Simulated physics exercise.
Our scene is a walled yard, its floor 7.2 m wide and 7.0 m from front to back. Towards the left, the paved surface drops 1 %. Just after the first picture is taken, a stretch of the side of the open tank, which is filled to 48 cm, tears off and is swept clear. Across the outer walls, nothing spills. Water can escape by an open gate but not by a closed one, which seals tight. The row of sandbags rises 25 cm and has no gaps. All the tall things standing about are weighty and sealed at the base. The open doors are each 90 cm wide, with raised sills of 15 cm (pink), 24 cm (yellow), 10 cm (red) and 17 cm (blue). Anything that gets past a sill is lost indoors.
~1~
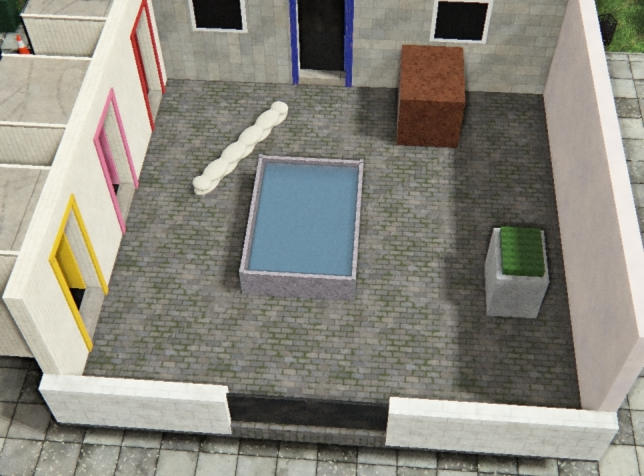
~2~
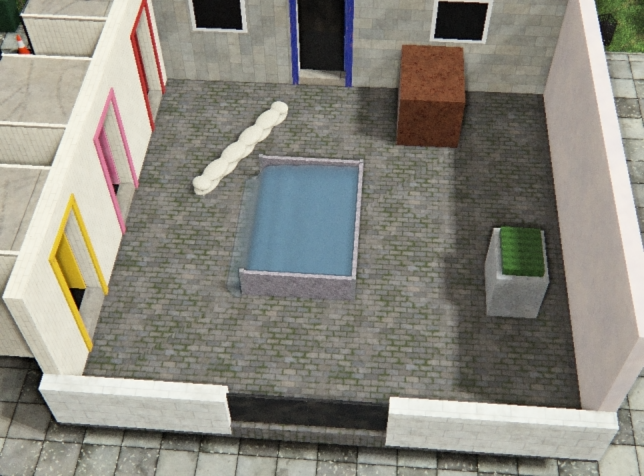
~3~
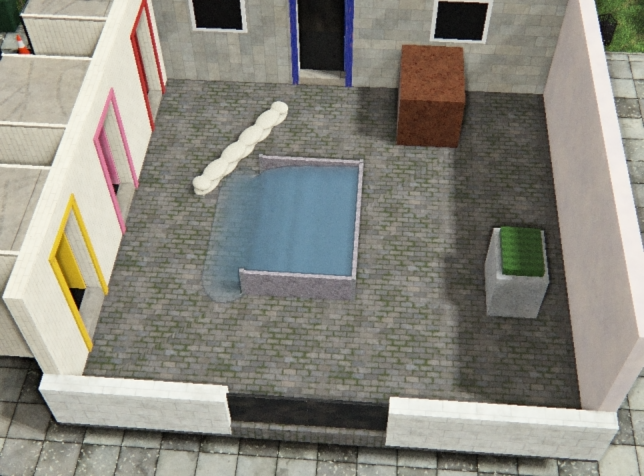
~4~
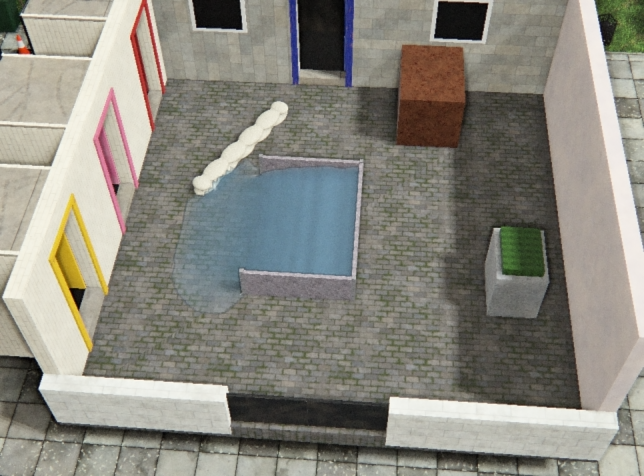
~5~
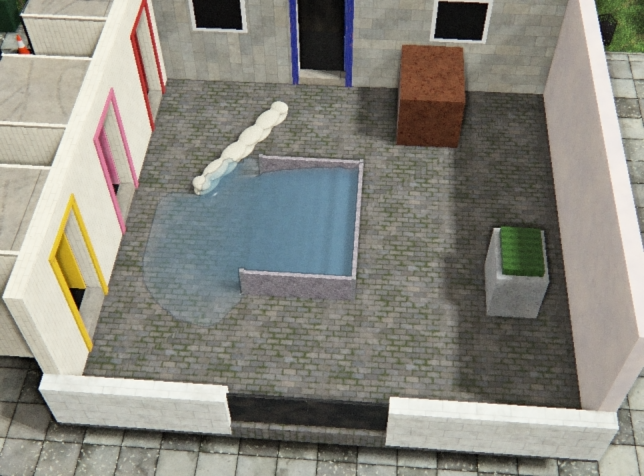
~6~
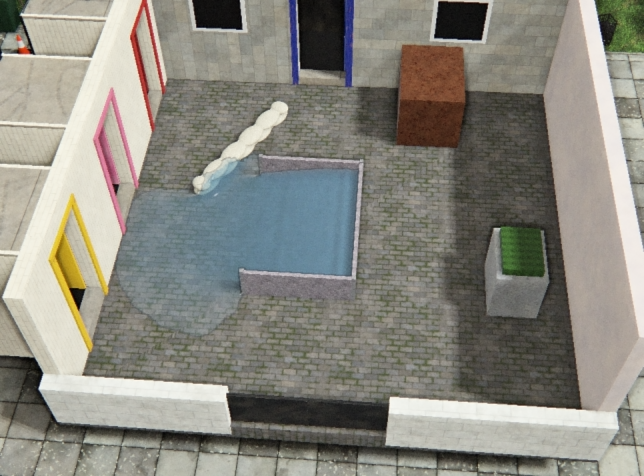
To begin with, still blue water fills a rectangular open tank in a walled, paved yard, with a pale row of sandbags behind it to the left. The tank's left side disappears and water pours out leftward, then fans across the paving, wetting the sandbags' near end and spreading towards the yellow-framed doorway.
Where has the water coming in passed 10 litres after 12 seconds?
Result: At the pink door the limit will be crossed, at the yellow door the limit will not be crossed, at the red door the limit will not be crossed, at the blue door the limit will not be crossed.
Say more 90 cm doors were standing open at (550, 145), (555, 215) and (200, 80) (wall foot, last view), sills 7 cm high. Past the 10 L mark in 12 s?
Result in order - not enough, not enough, more than that.
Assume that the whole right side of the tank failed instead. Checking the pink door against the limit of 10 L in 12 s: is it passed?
Against that limit: Pink short of it.
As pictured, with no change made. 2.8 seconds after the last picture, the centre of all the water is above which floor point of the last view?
Near (204, 250).
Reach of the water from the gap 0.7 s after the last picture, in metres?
It comes to some 3.2 metres.
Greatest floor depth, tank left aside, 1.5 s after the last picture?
It tops out at some 32 cm.
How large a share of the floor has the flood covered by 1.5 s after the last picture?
Wet share: About 25 %.
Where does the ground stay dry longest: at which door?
The blue door.
Then, 0.7 s after the last picture water covers 20 % of the floor and is deepest (39 cm) near (121, 243); pink door 30 cm at the sill, 31 L in, yellow door 15 cm at the sill, 0 L in, red door not reached, blue door not reached.
Then, 1.5 s after the last picture water covers 25 % of the floor and is deepest (32 cm) near (118, 251); pink door 29 cm at the sill, 97 L in, yellow door 20 cm at the sill, 0 L in, red door 2 cm at the sill, 0 L in, blue door not reached.
Then, 2.8 s after the last picture water covers 40 % of the floor and is deepest (28 cm) near (79, 389); pink door 17 cm at the sill, 144 L in, yellow door 13 cm at the sill, 0 L in, red door 4 cm at the sill, 0 L in, blue door 4 cm at the sill, 0 L in.
Then, 6.3 s after the last picture water covers 70 % of the floor and is deepest (10 cm) near (76, 400); pink door 6 cm at the sill, 147 L in, yellow door 9 cm at the sill, 0 L in, red door 8 cm at the sill, 0 L in, blue door 6 cm at the sill, 0 L in.
Then, 11.3 s after the last picture water covers 90 % of the floor and is deepest (8 cm) near (121, 243); pink door 7 cm at the sill, 147 L in, yellow door 5 cm at the sill, 0 L in, red door 7 cm at the sill, 0 L in, blue door 4 cm at the sill, 0 L in.
